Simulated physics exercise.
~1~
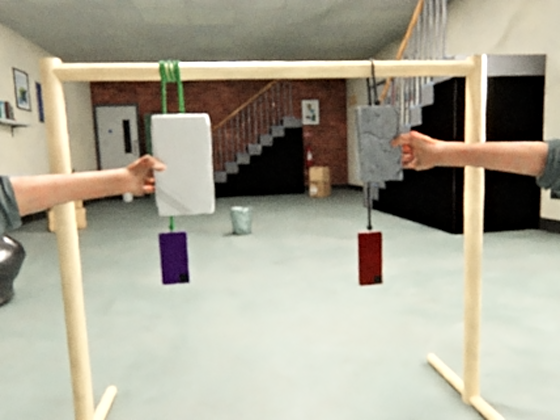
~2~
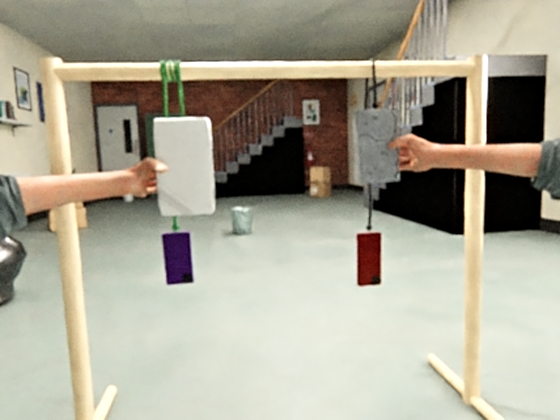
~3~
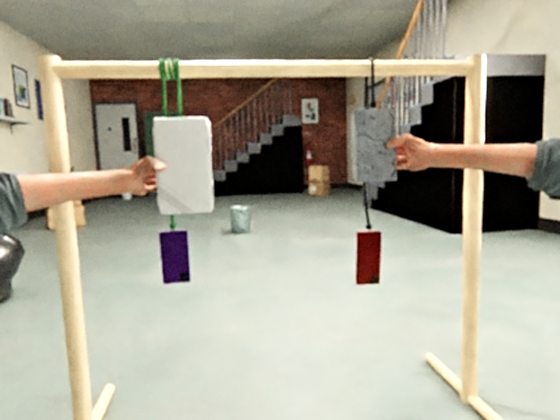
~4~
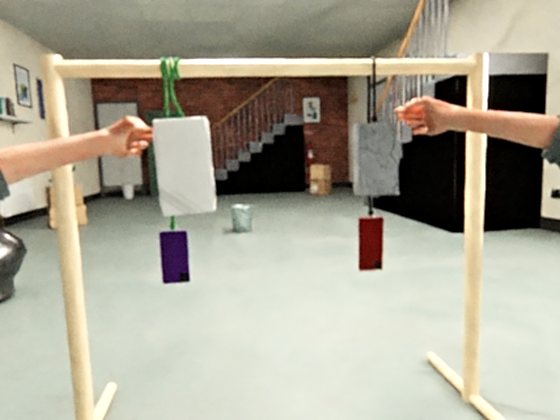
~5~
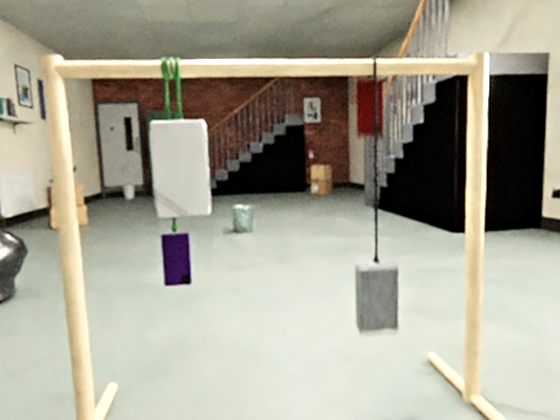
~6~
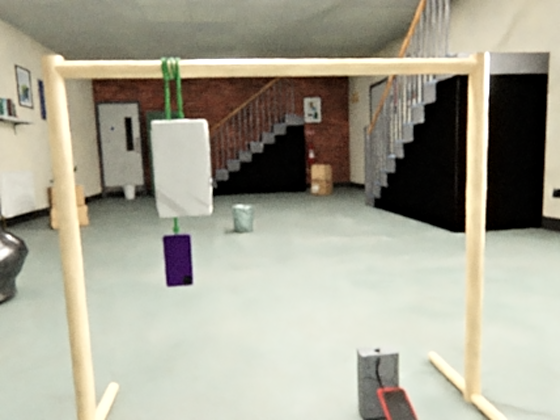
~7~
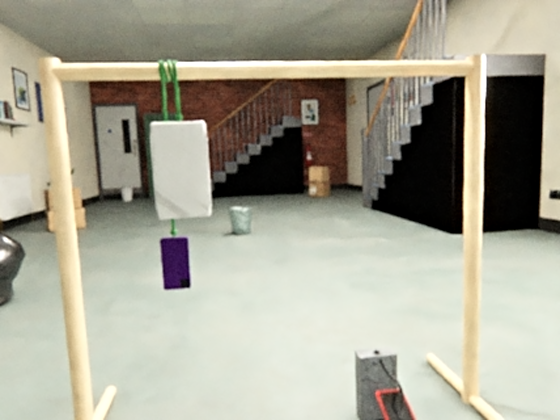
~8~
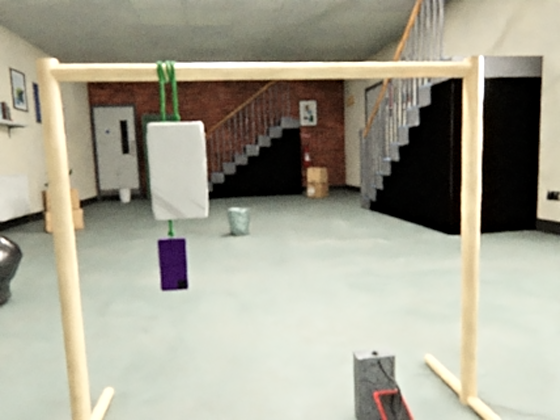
In the video, two hands steady a white case and a gray paver hanging from a wooden rail, then let go; the case stays up with its purple phone below, while the paver drops to the floor, its red phone rising, then landing beside it.
